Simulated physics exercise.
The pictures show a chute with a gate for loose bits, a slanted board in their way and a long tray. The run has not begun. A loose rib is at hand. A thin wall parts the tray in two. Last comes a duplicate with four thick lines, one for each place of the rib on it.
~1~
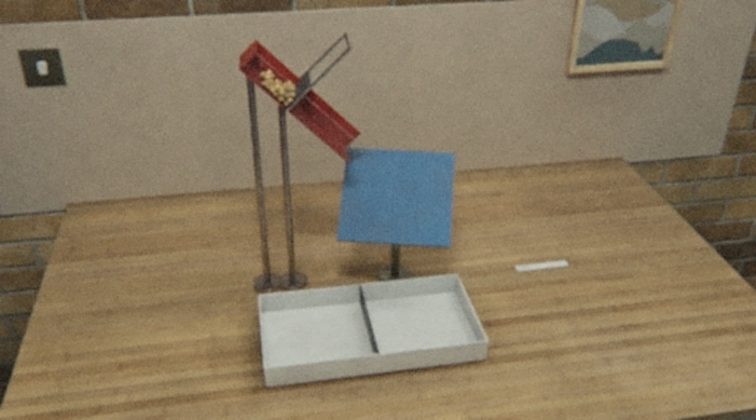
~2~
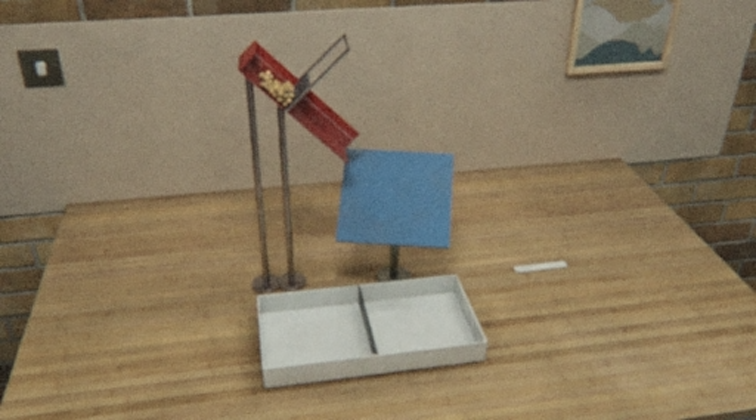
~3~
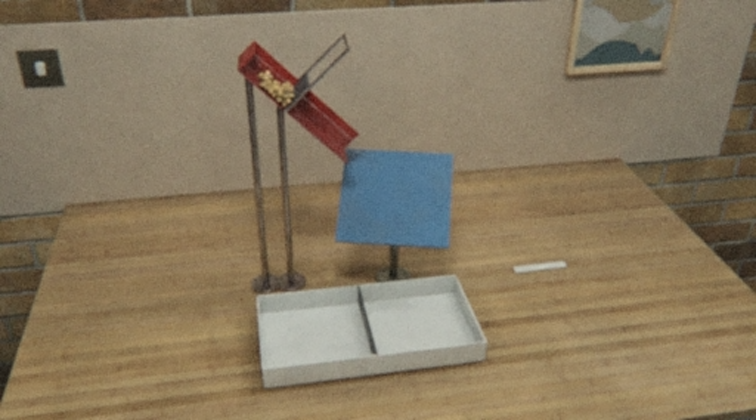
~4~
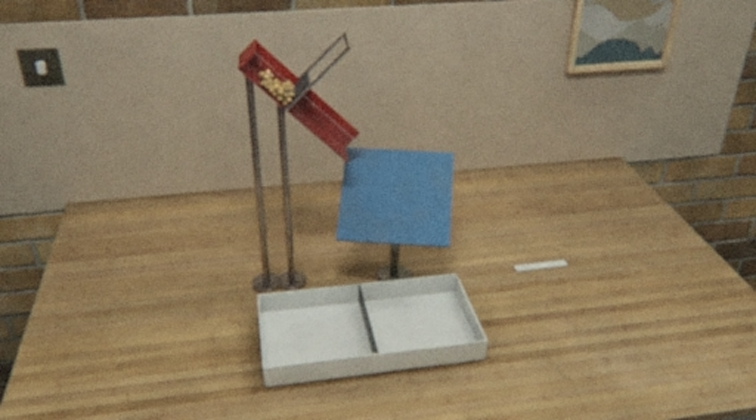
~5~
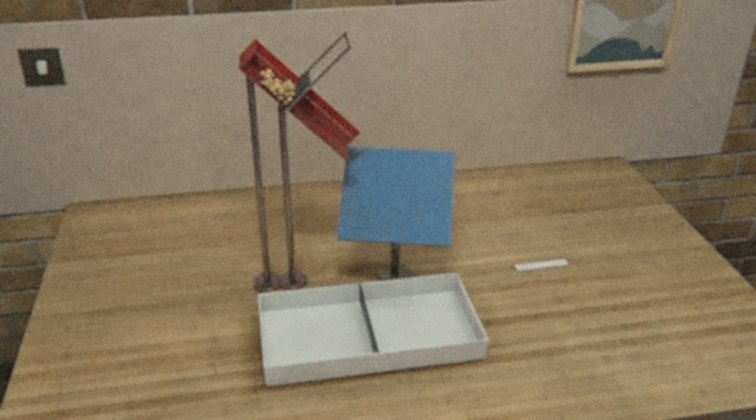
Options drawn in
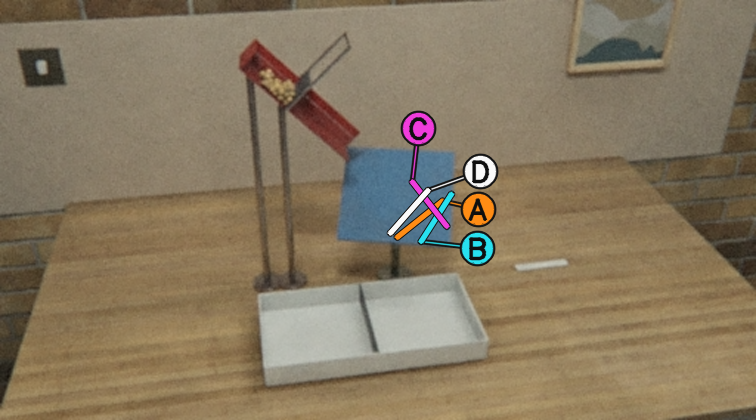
Slanted blue board standing behind a divided white tray, with yellowish bits resting behind a gate in a red chute, nothing moving.
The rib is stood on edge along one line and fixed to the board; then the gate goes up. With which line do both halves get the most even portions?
It is D.
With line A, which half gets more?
The right half.
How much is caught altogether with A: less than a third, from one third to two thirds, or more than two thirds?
It is more than two thirds.
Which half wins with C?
The right half.
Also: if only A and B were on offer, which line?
Line A.
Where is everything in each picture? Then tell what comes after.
In the first picture, load behind the gate near (282, 89), dried chickpeas; lip of the chute near (347, 155), sloping fairly steeply.
In the second picture, middle of the board near (396, 196), tilted fairly steeply; middle of its low edge near (392, 244); of its high edge near (400, 151).
In the third picture, front corners of the tray near (263, 369) and (486, 342); front end of its middle wall near (377, 355); gate still shut near (305, 83).
In the fourth picture, middle of the load near (281, 89); lip near (346, 155).
In the fifth picture, middle of the load near (282, 89); lip near (347, 154).
On the marked copy, line A from (442, 200) to (397, 237); line B from (451, 194) to (421, 241); line C from (412, 181) to (446, 226); line D from (428, 190) to (390, 233).
With A, of what is caught, close to a quarter in the left half, the bulk in the right.
With B, of what is caught, a small share in the left half, the bulk in the right.
With C, of what is caught, close to a quarter in the left half, the bulk in the right.
With D, of what is caught, close to half in the left half, close to half in the right.
